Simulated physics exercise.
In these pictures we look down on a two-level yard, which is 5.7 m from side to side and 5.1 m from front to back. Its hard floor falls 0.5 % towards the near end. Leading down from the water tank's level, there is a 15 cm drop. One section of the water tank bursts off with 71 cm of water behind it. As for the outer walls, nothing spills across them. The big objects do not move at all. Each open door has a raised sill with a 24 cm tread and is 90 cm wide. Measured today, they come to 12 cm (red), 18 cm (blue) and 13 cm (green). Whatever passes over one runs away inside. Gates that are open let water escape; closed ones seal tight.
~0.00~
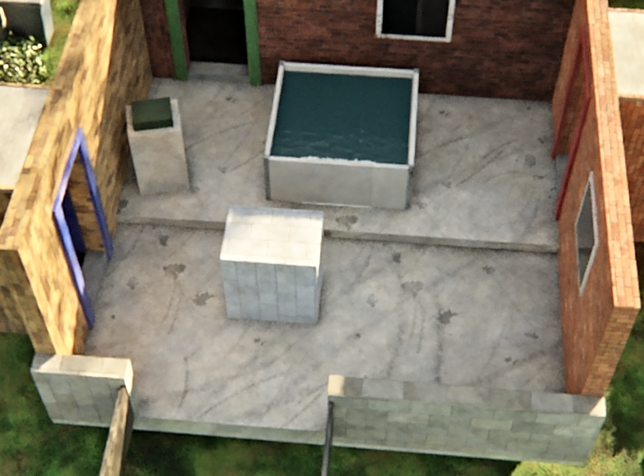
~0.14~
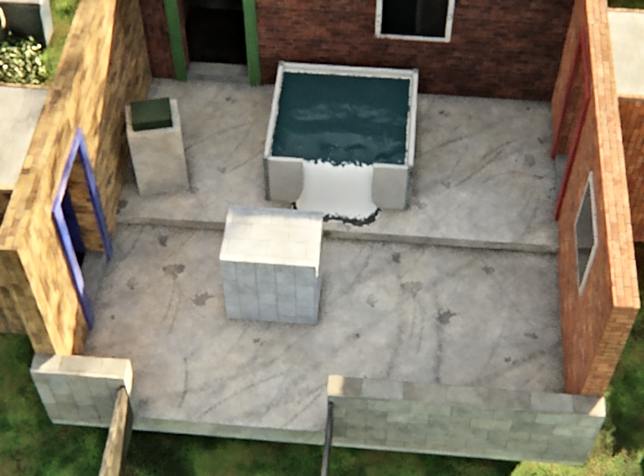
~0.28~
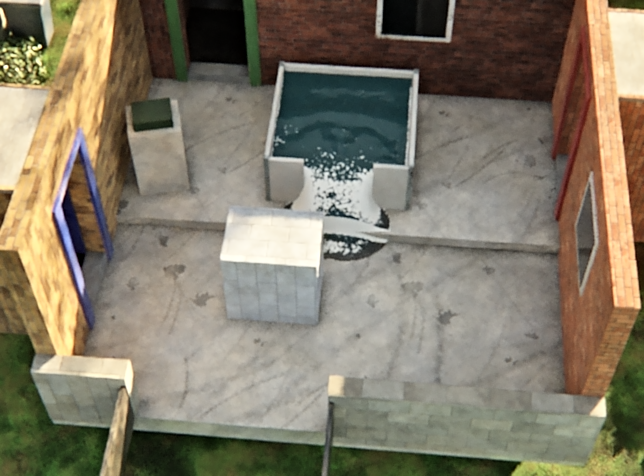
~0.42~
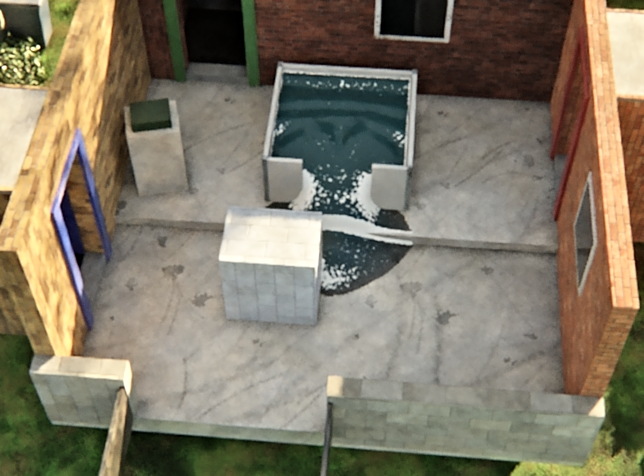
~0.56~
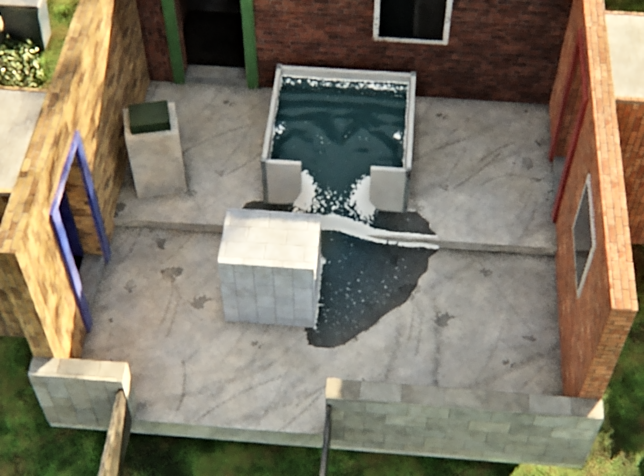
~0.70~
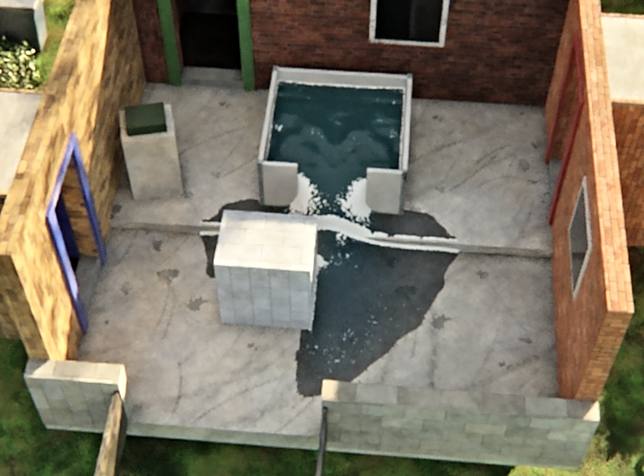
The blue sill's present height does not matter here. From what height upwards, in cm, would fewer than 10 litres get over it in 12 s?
About 17 cm.
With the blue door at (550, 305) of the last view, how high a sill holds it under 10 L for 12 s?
11.0 cm.
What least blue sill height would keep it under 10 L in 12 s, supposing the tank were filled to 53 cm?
Roughly 11.5 centimetres.
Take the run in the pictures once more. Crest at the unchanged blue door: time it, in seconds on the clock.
The depth peaks at about 2.4 seconds.
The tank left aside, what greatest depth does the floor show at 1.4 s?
I'd put it near 46 cm.
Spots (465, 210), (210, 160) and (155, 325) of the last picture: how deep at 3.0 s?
Depth: About 0, 0, 2 cm.
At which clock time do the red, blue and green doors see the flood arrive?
Arrival: Red 3.6 s, blue 1.4 s, green not within the 12 s.
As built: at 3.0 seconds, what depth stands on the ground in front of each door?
In cm - red: 0, blue: 16, green: 0.
After 1.4 s water covers 35 % of the floor, deepest (46 cm) near (302, 264); it has not reached the blue door.
After 3.0 s water covers 50 % of the floor, deepest (29 cm) near (552, 436); 16 cm at the blue door, 3 litres in over its 18 cm sill.
After 12.0 s water covers 60 % of the floor, deepest (11 cm) near (328, 289); 7 cm at the blue door, 6 litres in over its 18 cm sill.
At the blue door as built, the water arrived by 1.5 s and peaked near 17 cm at 2.4 s.
With a sill of 14 cm, 21 litres would have come in within the 12 s; with 19 cm, 4 litres. So under 10 litres takes about 17 cm.
